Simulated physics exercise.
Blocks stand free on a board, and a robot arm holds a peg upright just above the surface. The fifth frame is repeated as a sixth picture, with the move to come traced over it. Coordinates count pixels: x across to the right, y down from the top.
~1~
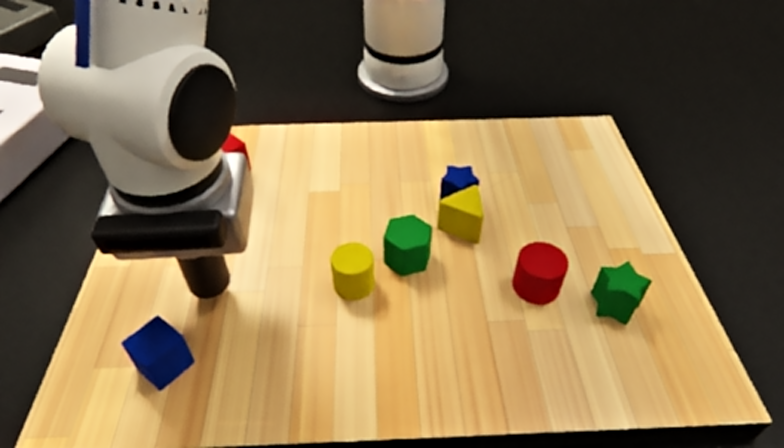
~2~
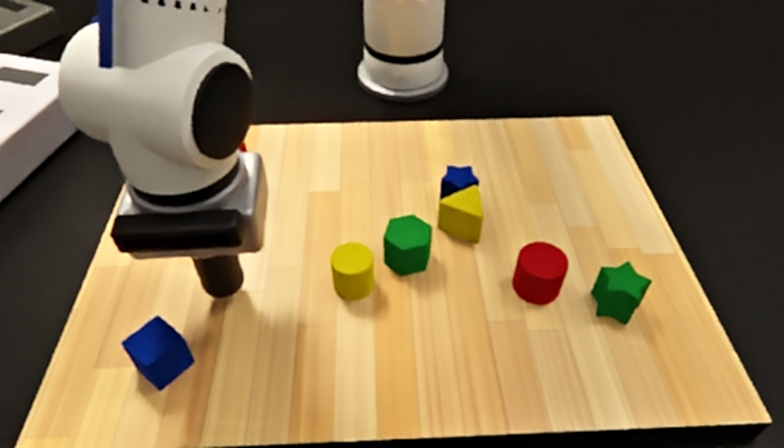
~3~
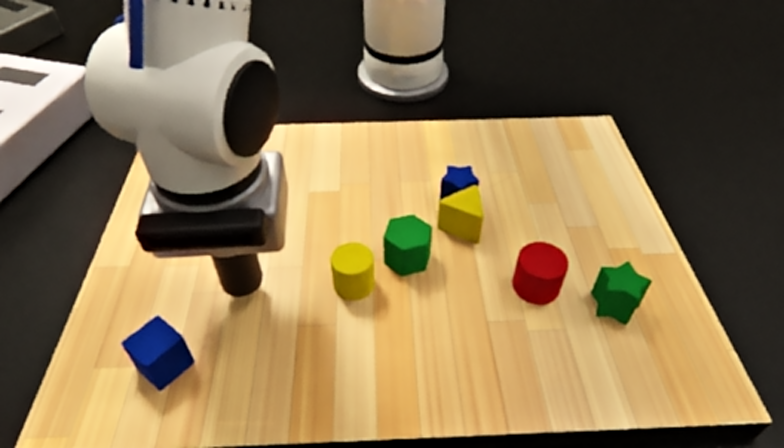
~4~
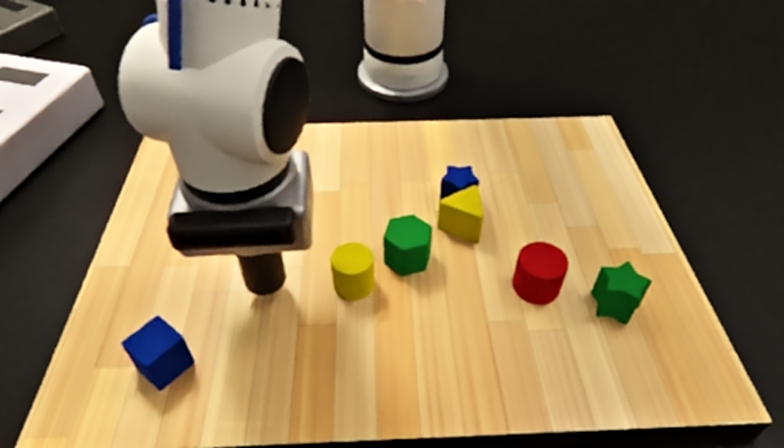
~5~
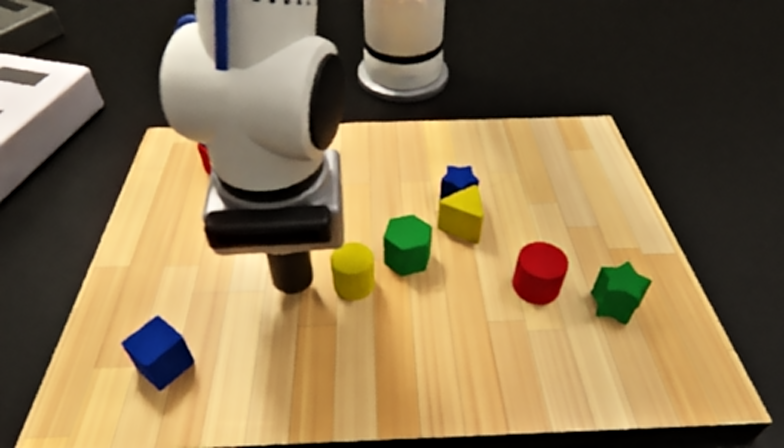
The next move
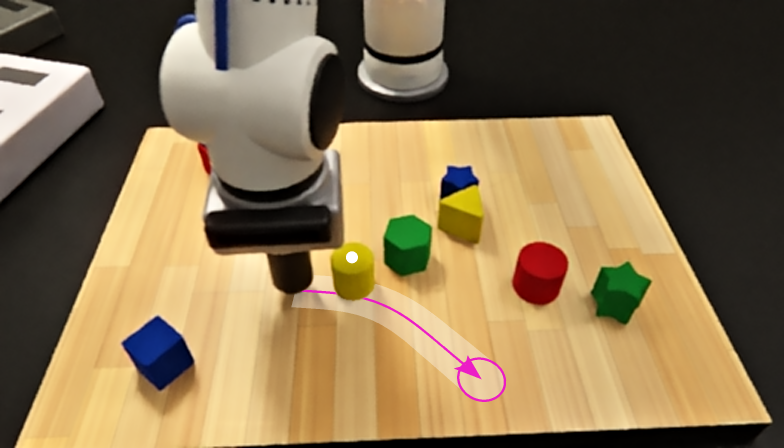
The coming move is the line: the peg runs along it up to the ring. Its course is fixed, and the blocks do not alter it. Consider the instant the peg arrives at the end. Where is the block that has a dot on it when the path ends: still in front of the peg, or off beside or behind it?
No longer ahead of the peg.
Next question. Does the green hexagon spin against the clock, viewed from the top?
I'd say yes.
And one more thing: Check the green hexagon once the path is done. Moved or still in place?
That block slides.
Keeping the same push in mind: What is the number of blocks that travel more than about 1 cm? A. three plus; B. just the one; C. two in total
I'll go with C - two in total.
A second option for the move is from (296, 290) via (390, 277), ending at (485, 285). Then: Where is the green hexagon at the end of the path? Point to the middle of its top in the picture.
It should be at about (441, 220).
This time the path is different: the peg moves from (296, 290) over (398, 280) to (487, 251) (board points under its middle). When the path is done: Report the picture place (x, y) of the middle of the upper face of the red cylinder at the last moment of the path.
Its top face will be centred at roughly (566, 269).
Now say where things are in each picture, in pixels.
Lower end of the peg (210, 282), tops of blocks, yellow cylinder (352, 257), green hexagon (408, 231), in the first picture.
Peg (224, 282), blocks as before, in the second picture.
Peg (242, 281), blocks as before, in the third picture.
Peg (265, 279), blocks as before, in the fourth picture.
Peg (293, 278), yellow cylinder (352, 257), green hexagon (408, 231), in the fifth picture.
The drawn path runs from (296, 290) over (364, 298) and (424, 331) to (482, 379); the dot is on the yellow cylinder.
The first path, step by step. One third of the way, peg (364, 286); yellow cylinder (400, 254); green hexagon (419, 225), turned 15° anticlockwise.
Two thirds of the way, peg (425, 319); yellow cylinder (421, 257); green hexagon (422, 223), turned 25° anticlockwise.
At the end, peg (484, 368); yellow cylinder (421, 257); green hexagon (422, 223), turned 25° anticlockwise.
